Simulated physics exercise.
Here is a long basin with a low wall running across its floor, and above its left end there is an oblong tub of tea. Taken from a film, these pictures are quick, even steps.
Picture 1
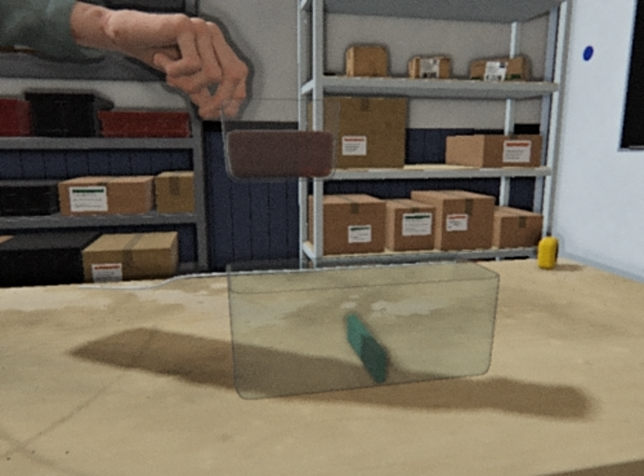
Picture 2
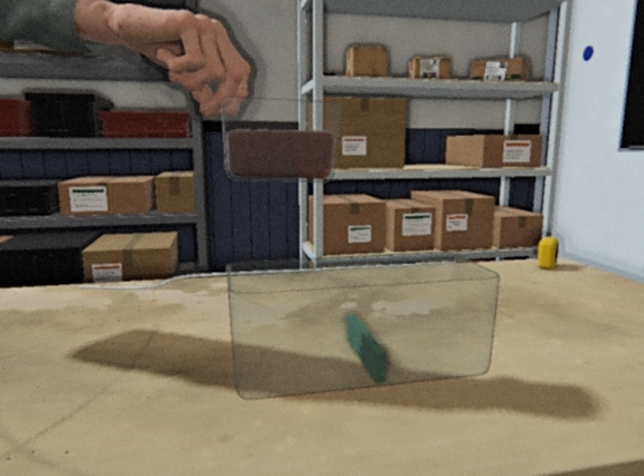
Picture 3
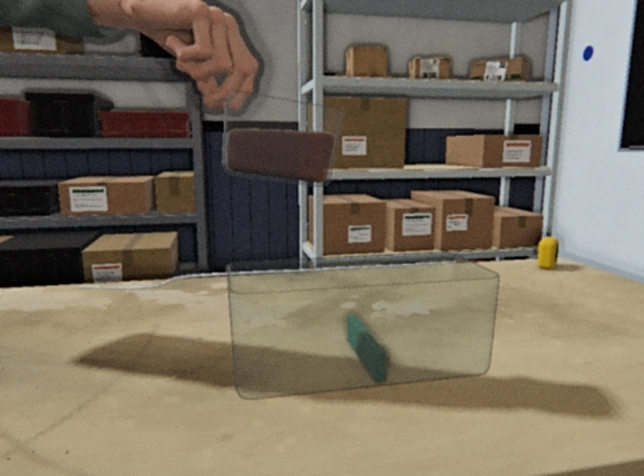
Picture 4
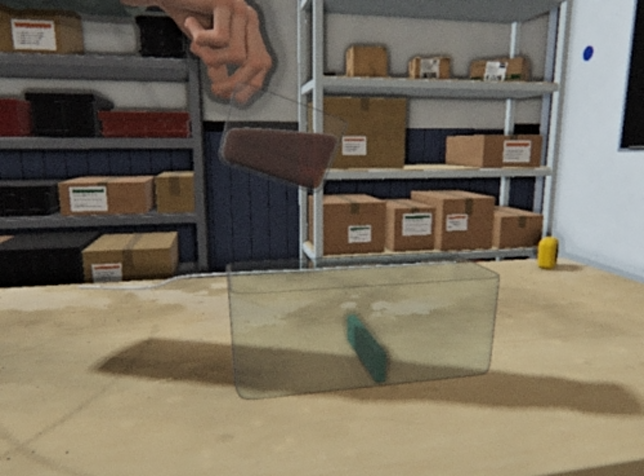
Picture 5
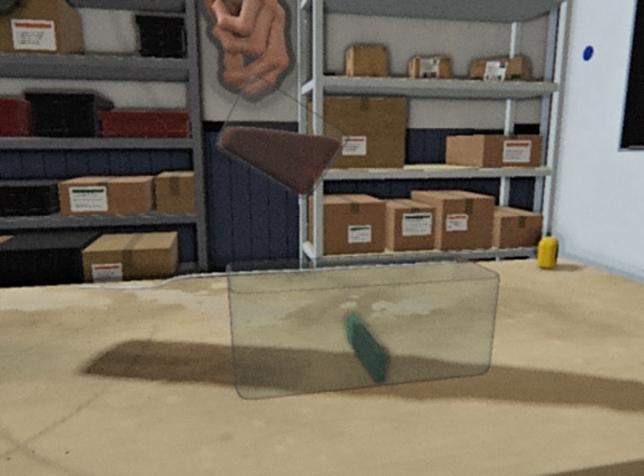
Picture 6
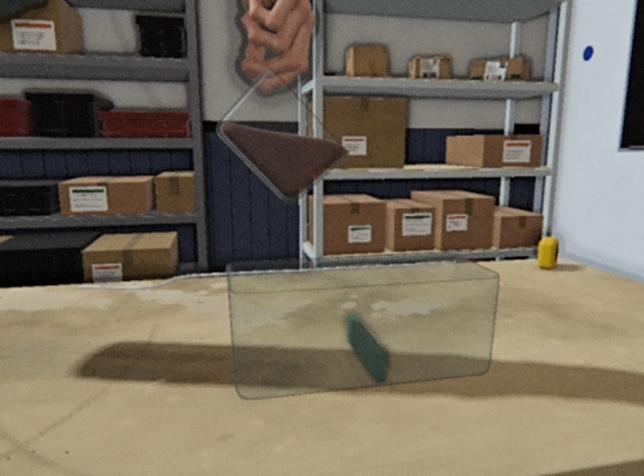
An oblong brown tub tilts rightward above a clear basin as a hand moves right.
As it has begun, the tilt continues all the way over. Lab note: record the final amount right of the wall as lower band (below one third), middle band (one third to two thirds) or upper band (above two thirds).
The share right of the wall is a middling part, a third to two thirds.
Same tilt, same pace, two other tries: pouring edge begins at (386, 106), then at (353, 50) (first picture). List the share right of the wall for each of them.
It would come to near 80 per cent, and then near 80 per cent.
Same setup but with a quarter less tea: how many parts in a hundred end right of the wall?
It comes to around 35 percent.
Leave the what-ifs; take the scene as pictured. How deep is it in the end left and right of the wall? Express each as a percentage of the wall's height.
Once it is still, the left part shows 30 per cent and the right part 40.
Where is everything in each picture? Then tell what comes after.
The first frame shows tilt 0°; pouring edge (332, 106); surface from (226, 133) to (328, 133); the long basin's rim runs from (228, 279) to (475, 265); the wall's top is at (365, 333).
The second frame shows tilt 2°; pouring edge (333, 109); surface from (227, 133) to (328, 134).
The third frame shows tilt 9°; pouring edge (336, 115); surface from (227, 133) to (329, 136).
The fourth frame shows tilt 19°; pouring edge (339, 126); surface from (226, 132) to (331, 138).
The fifth frame shows tilt 32°; pouring edge (341, 140); surface from (222, 131) to (335, 141).
The sixth frame shows tilt 47°; pouring edge (338, 157); surface from (220, 126) to (333, 145); 2 per cent is over the edge.
A moment on, the oblong tub is tipped right over and 18 per cent is still to pour, 5 is left of the wall and 28 right of it.
Next, the oblong tub is tipped right over and 2 per cent is still to pour, 34 is left of the wall and 57 right of it.
Then the oblong tub is tipped right over and 0 per cent is still to pour, 45 is left of the wall and 53 right of it.
Later the oblong tub is tipped right over and 0 per cent is still to pour, 45 is left of the wall and 54 right of it.
At rest 45 per cent lies left of the wall, 54 right of it and 1 outside.
